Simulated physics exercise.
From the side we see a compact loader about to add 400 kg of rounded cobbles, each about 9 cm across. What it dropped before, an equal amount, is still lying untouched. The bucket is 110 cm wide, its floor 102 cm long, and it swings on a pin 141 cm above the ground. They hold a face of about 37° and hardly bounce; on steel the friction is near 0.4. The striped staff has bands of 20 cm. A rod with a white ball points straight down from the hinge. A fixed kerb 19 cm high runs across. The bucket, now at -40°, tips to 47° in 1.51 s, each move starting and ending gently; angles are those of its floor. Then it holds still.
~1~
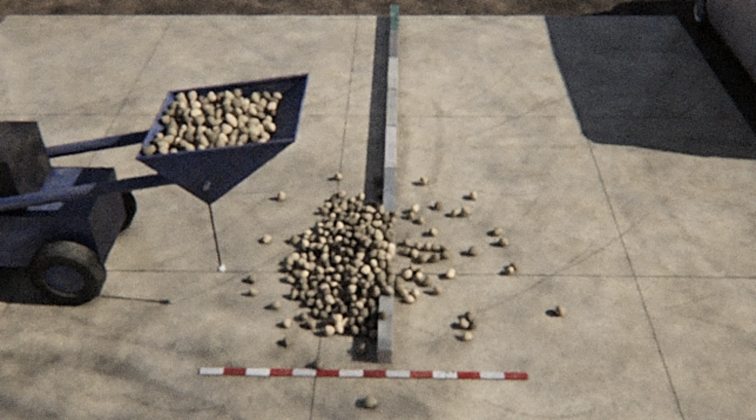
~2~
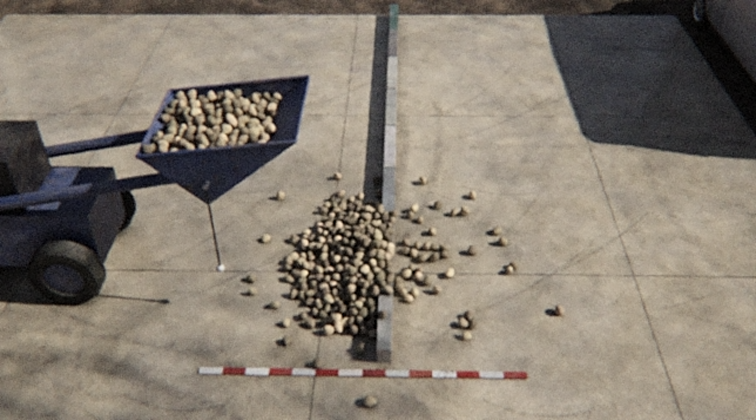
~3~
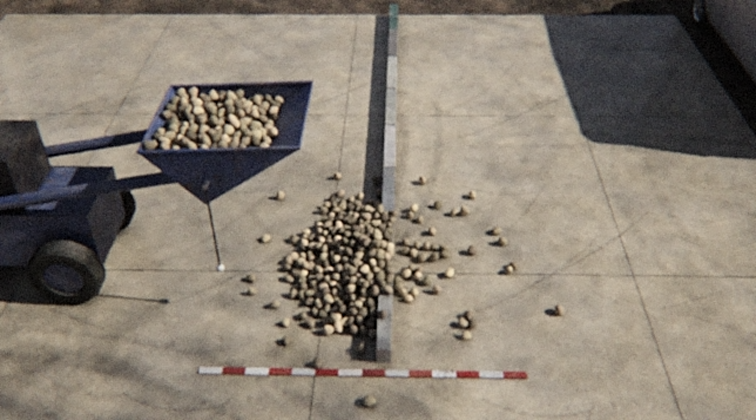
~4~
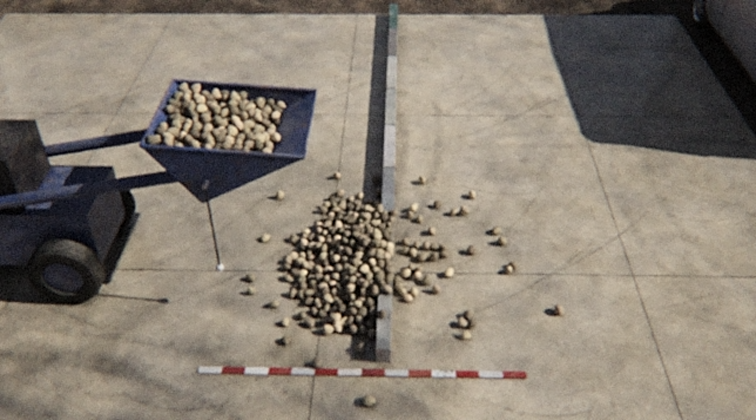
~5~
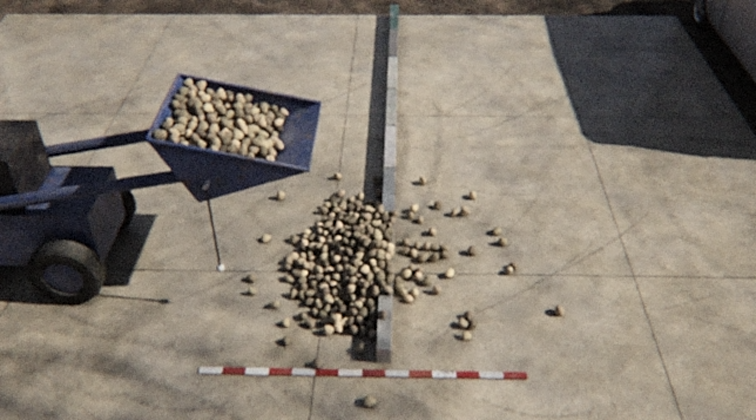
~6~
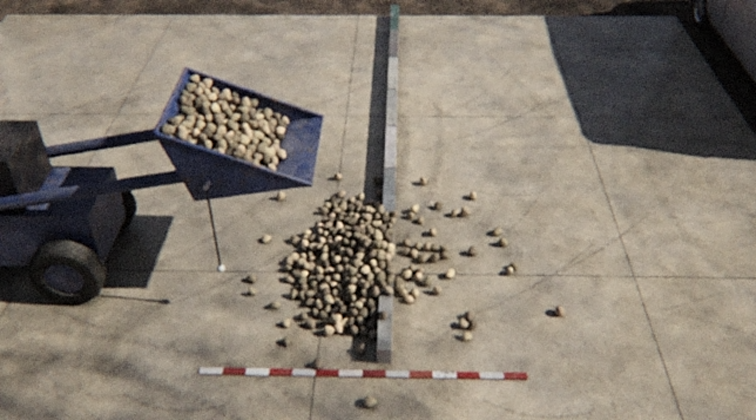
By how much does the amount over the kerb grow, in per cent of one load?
Roughly 1 per cent of a load more.
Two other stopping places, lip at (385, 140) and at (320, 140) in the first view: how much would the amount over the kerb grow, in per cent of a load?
First some 85, then 5 per cent.
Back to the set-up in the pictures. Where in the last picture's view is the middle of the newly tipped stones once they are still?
Their middle is at about (318, 257).
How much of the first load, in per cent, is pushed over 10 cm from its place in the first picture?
Roughly 10 per cent of them.
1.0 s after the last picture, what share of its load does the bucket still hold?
Roughly 30 per cent is still inside.
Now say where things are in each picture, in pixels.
In the first picture, lip at (295, 140), floor tilted -40°, highest stones at (225, 106). The earlier load is highest near (377, 241), 29 cm above ground level, 91 % on this side of the kerb, 9 % over the kerb.
In the second picture, the bucket is at -38°, its lip at (296, 142); the top of the load is at (221, 105).
In the third picture, lip at (300, 148), floor tilted -34°, highest stones at (203, 107).
In the fourth picture, the bucket is at -28°, its lip at (305, 157); the top of the load is at (183, 103).
In the fifth picture, the bucket is at -19°, its lip at (309, 170); the top of the load is at (187, 97).
In the sixth picture, the bucket is at -10°, its lip at (312, 185); the top of the load is at (192, 94).
Then, 0.5 s after the last picture the floor is at 33°; in per cent of one load, 100 in the bucket, 91 on this side of the kerb, 9 over the kerb; the foremost stones are at (498, 246).
Then, 1.0 s after the last picture the floor is at 47°; in per cent of one load, 28 in the bucket, 162 on this side of the kerb, 9 over the kerb; the foremost stones are at (498, 246).
Then, 1.4 s after the last picture the floor is at 47°; in per cent of one load, 0 in the bucket, 190 on this side of the kerb, 10 over the kerb; the foremost stones are at (498, 246).
Then, 4.0 s after the last picture the floor is at 47°; in per cent of one load, 0 in the bucket, 190 on this side of the kerb, 10 over the kerb; the foremost stones are at (498, 246). Net gain over the kerb, 1.
